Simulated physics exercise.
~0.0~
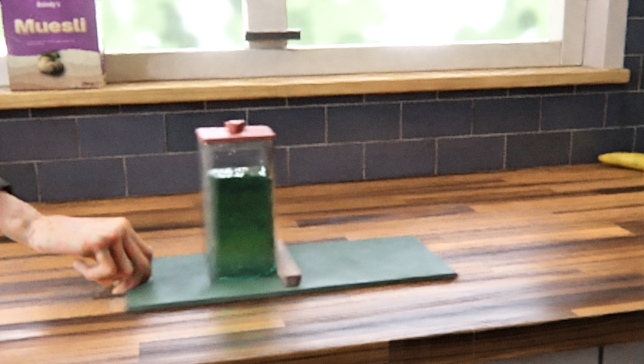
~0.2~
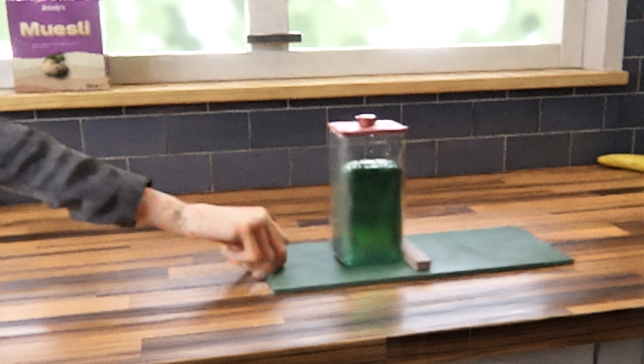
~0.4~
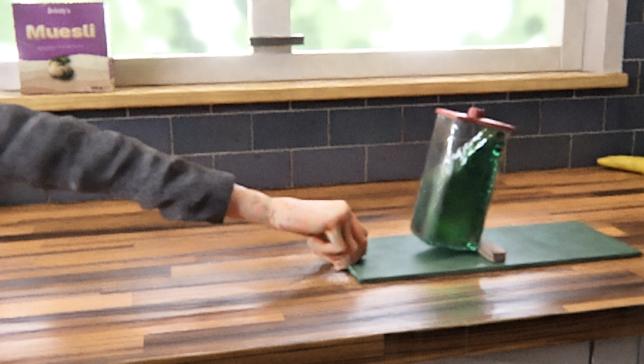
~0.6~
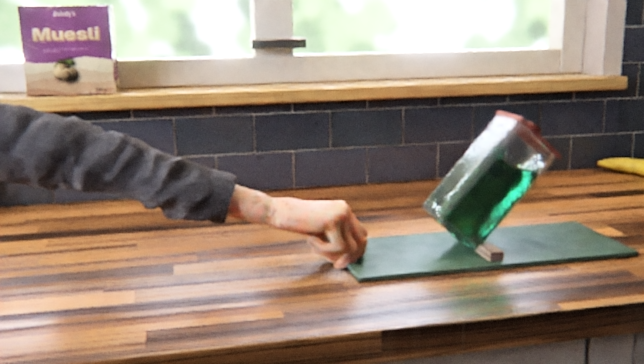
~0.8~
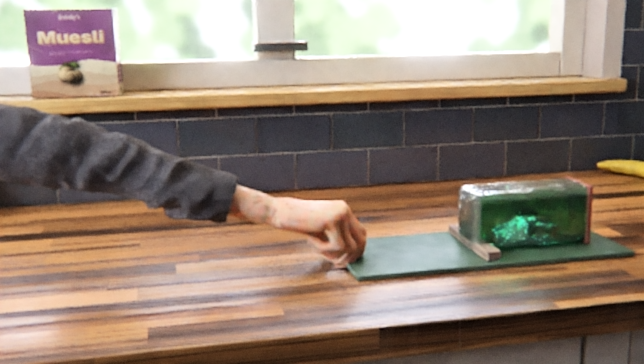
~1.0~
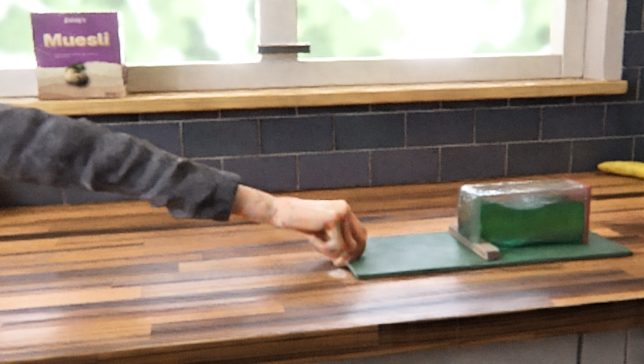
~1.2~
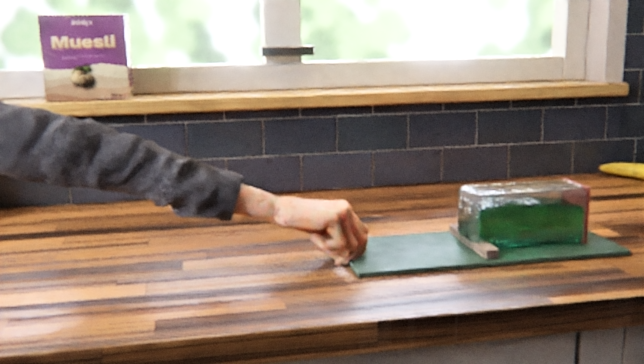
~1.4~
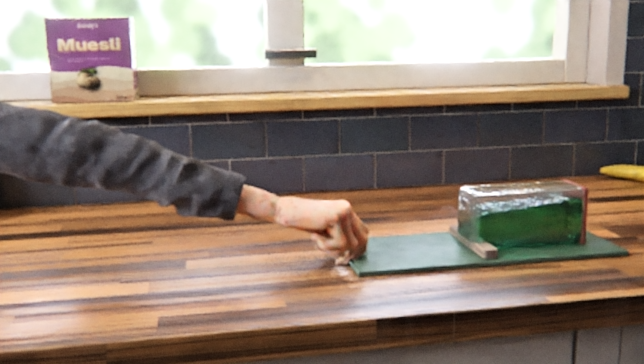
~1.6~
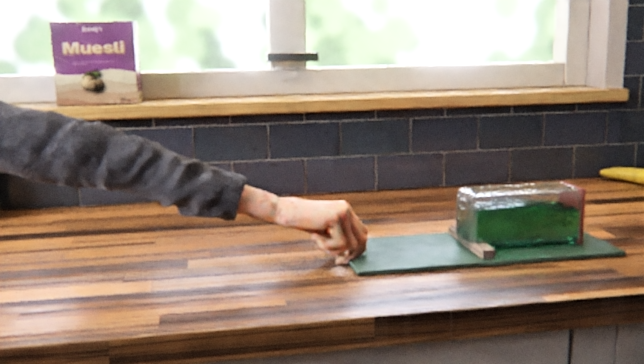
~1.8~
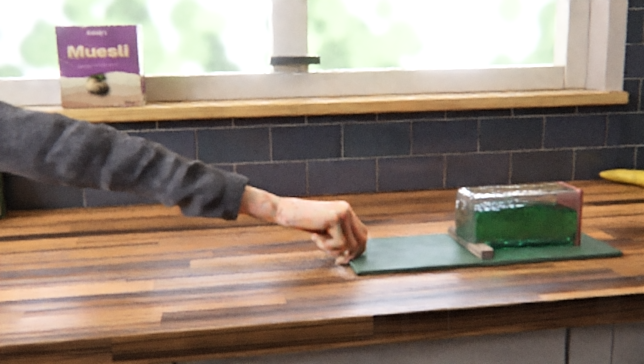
A square bottle of green liquid slides right on a hand-held board and topples onto its side.
